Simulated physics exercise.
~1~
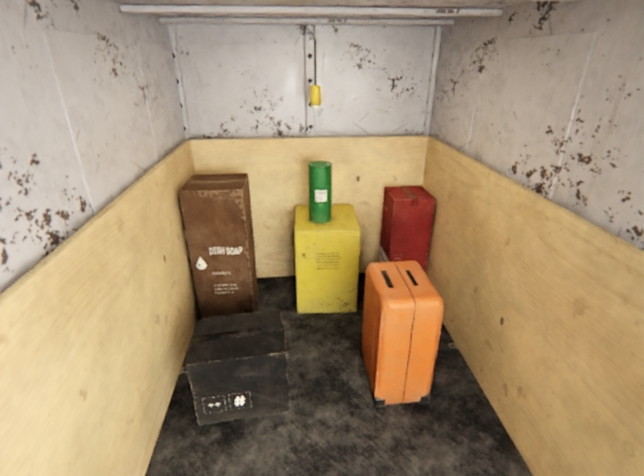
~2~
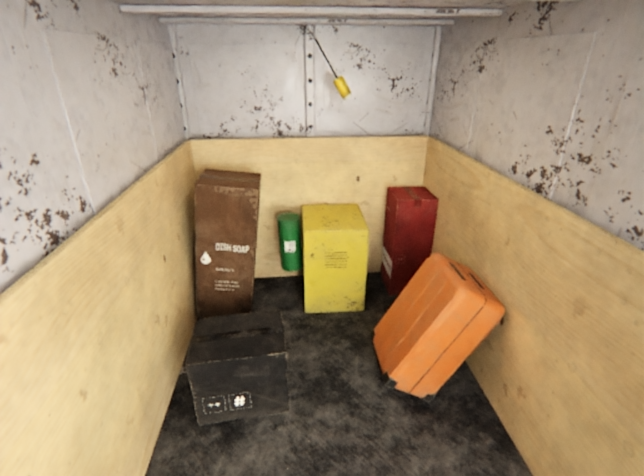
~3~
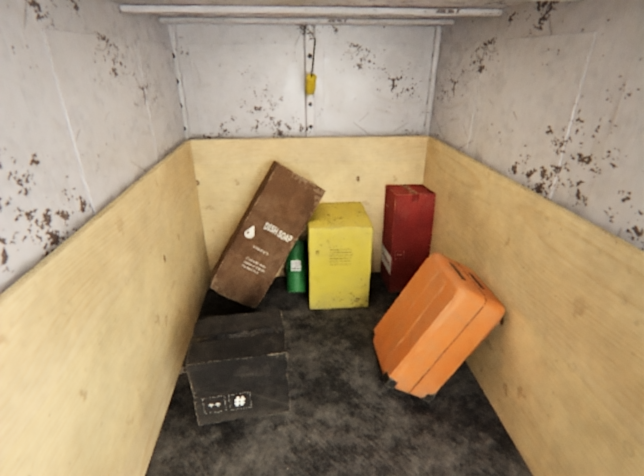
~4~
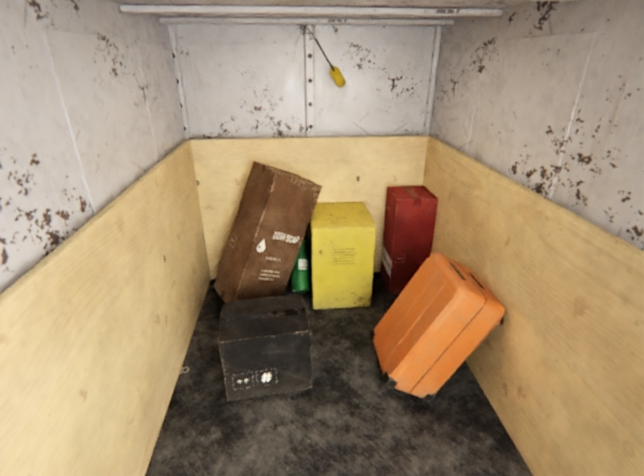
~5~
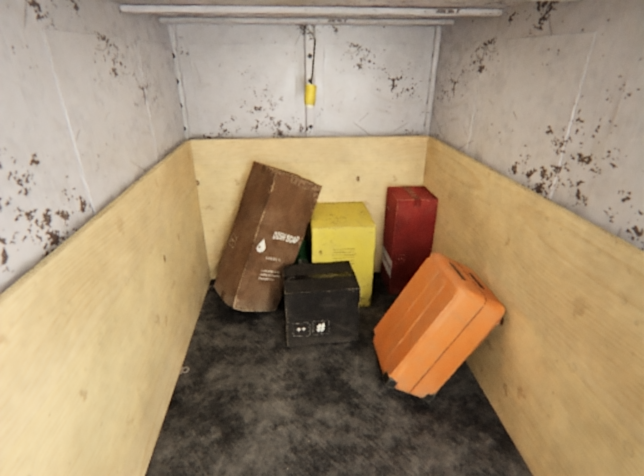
Brown box tipping over against a green canister fallen from a yellow box, orange case leaning right, black box sliding inward.
